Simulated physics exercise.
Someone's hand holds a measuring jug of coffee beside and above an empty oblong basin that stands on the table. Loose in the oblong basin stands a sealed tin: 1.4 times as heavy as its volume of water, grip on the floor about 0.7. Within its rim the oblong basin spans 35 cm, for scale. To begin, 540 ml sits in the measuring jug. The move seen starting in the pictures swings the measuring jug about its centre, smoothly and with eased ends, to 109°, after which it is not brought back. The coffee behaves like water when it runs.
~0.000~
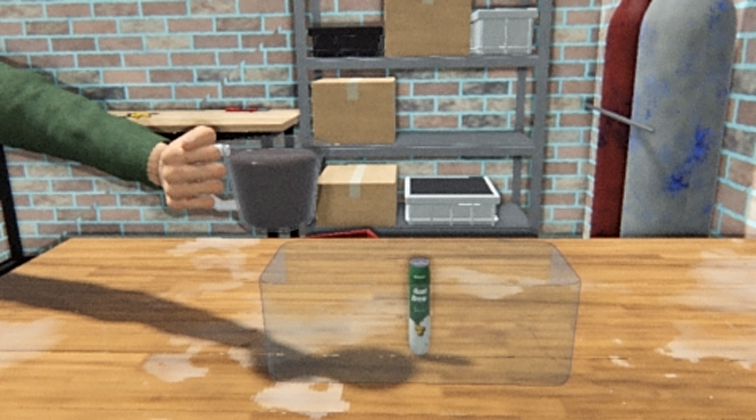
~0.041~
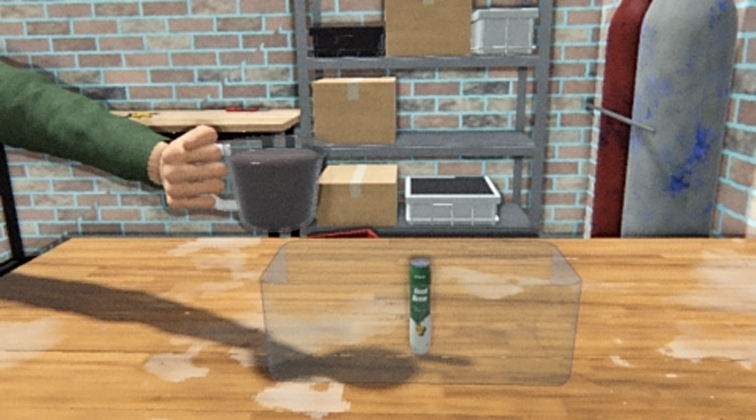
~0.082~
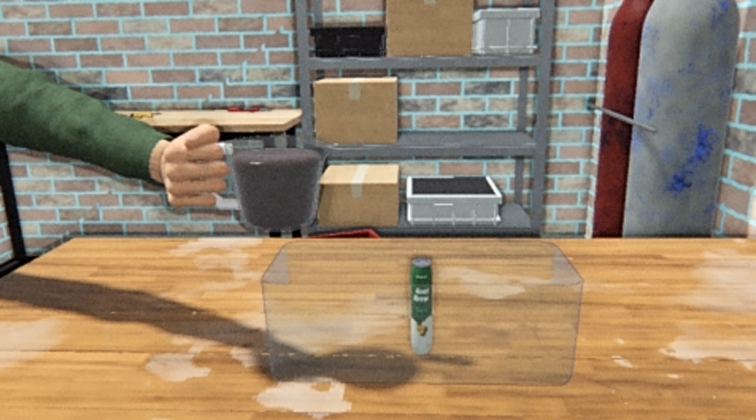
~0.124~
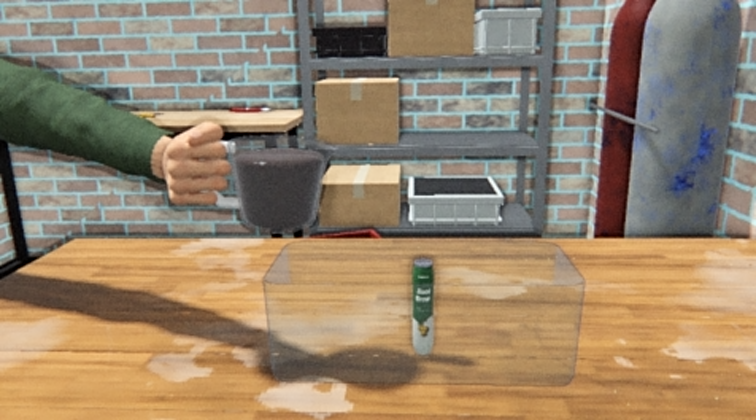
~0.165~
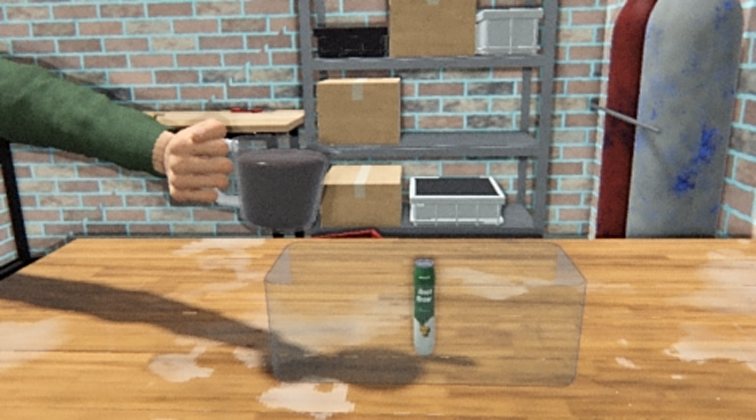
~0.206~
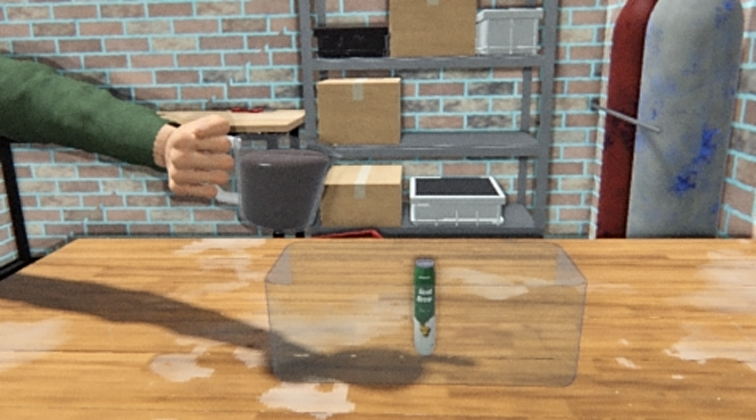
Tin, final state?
Standing.
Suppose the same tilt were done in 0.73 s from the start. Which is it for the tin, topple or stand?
Outcome - the tin stays erect.
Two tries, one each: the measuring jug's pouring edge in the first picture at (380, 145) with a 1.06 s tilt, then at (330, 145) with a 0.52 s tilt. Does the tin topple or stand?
First it tips over; then it stays on its base.
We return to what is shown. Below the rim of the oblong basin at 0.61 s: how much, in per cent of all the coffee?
Some 14 per cent.
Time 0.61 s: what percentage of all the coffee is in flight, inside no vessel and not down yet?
20 %.
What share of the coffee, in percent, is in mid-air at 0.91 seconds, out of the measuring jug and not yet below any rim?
Roughly 7 %.
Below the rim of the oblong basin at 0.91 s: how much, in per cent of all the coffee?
I'd put it at roughly 84 per cent.
Then, 0.61 s in, the tilt is 68° and 67 per cent is still to pour; the tin stands where it began.
Then, 0.91 s in, the tilt is 104° and 9 per cent is still to pour; the tin stands where it began.
Then, 1.22 s in, the tilt is 109° and 0 per cent is still to pour; the tin stands where it began.
Then, 1.56 s in, the tilt is 109° and 0 per cent is still to pour; the tin stands where it began.
Finally, the tin stands where it began.
